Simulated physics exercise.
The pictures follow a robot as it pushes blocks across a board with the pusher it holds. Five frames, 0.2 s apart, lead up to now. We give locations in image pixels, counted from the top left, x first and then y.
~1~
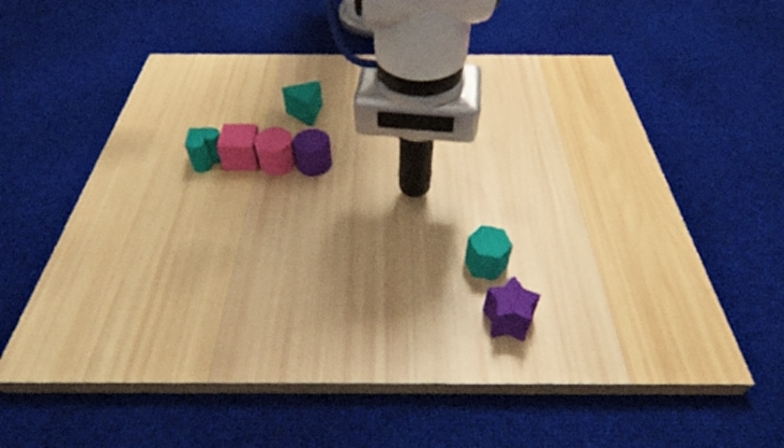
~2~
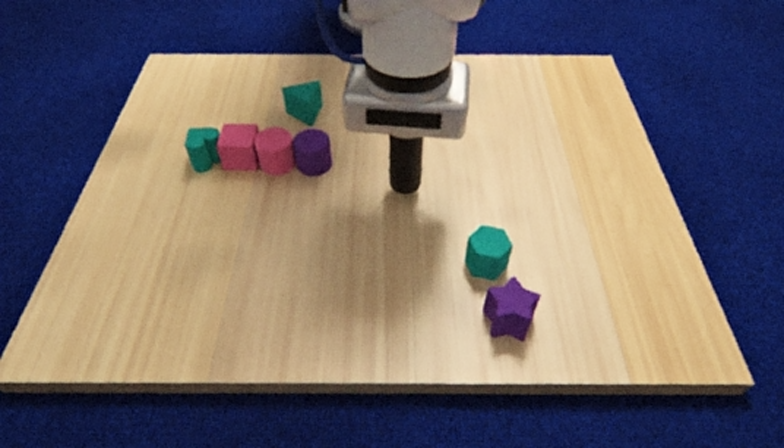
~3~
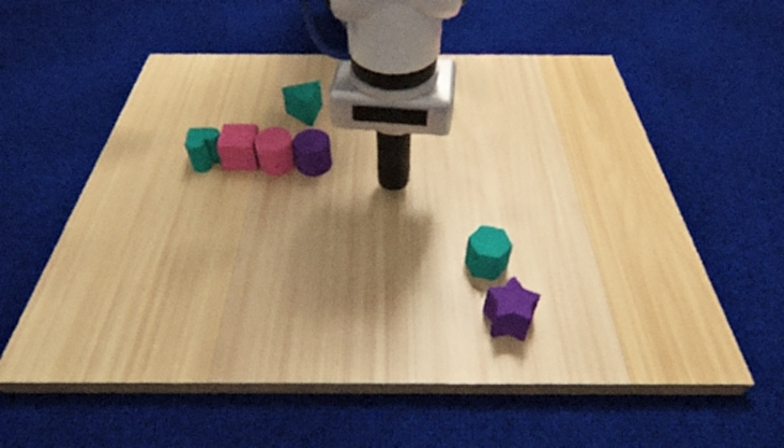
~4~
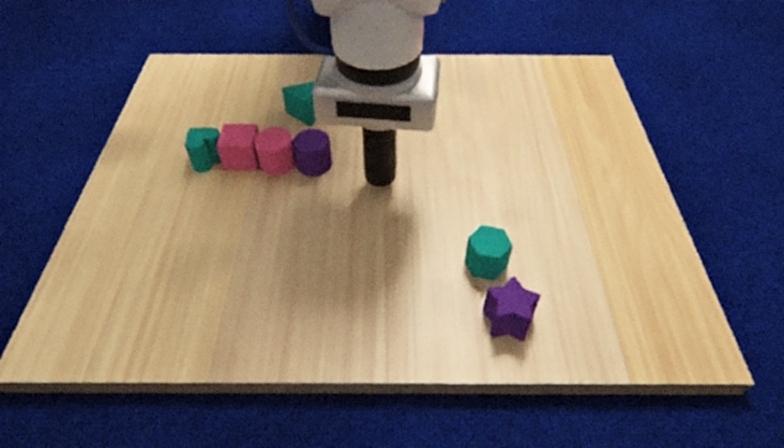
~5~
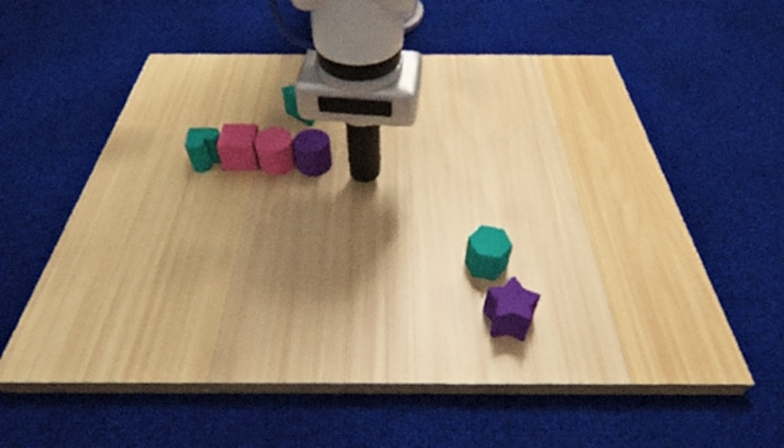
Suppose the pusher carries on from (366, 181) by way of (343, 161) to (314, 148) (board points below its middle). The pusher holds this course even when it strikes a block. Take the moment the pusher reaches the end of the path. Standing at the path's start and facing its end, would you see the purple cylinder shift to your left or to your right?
It slides leftward.
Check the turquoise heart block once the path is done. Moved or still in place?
By the end it has moved.
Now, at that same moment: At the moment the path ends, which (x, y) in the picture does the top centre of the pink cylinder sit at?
Located at (248, 149).
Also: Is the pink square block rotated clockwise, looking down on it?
Yes, that is how it ends up.
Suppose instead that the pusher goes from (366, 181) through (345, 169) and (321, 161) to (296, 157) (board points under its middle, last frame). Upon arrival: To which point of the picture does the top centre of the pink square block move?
Its top face will be centred at roughly (186, 132).
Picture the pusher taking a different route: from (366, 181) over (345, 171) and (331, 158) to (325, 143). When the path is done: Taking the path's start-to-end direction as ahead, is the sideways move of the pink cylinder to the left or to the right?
It's pushed left.
On the path given first. Halfway along, pusher (342, 152); pink cylinder (269, 139); purple cylinder (307, 138).
At the end, pusher (313, 140); turquoise heart block (189, 134), turned 30° anticlockwise; pink square block (223, 133), turned 25° clockwise; pink cylinder (248, 149); purple cylinder (285, 140).
